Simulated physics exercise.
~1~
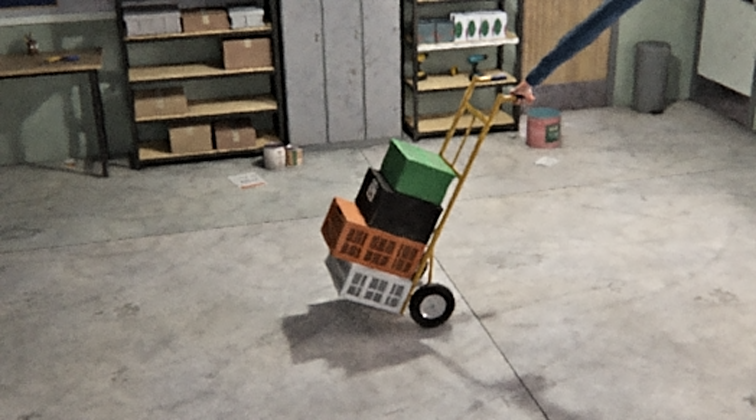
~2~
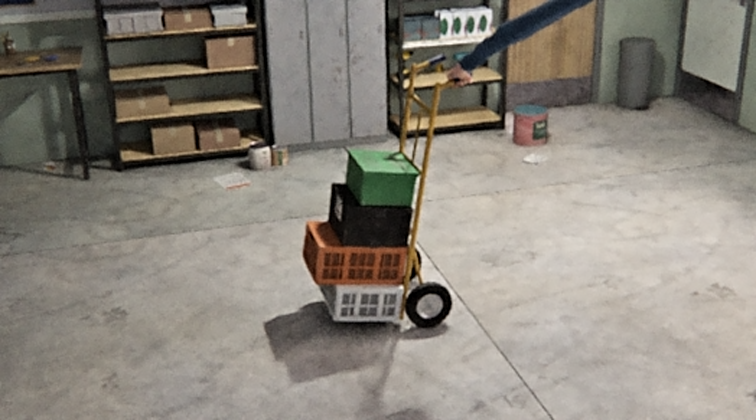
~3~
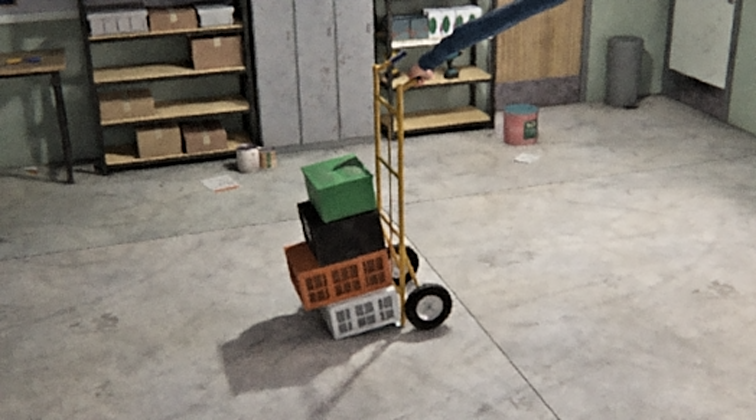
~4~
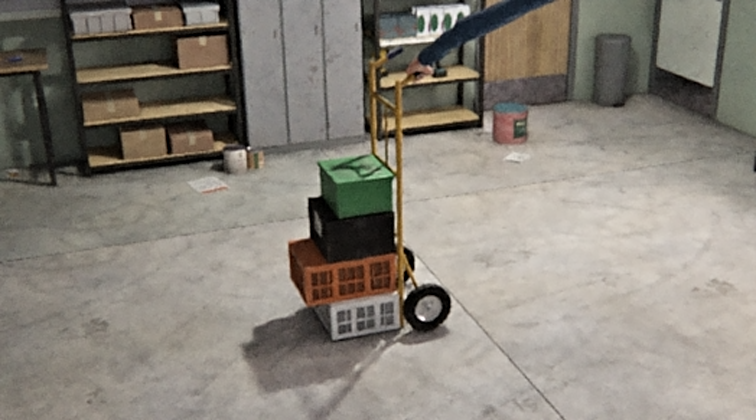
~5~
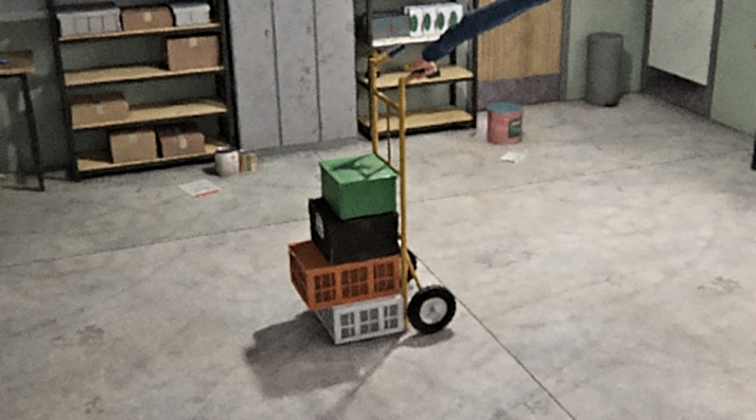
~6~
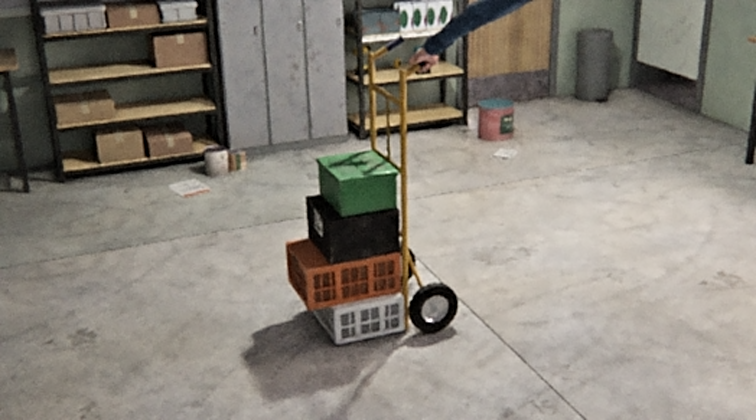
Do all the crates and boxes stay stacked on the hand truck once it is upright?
Yes, the whole stack stays on the hand truck, with the green tote still on top and nothing fallen.
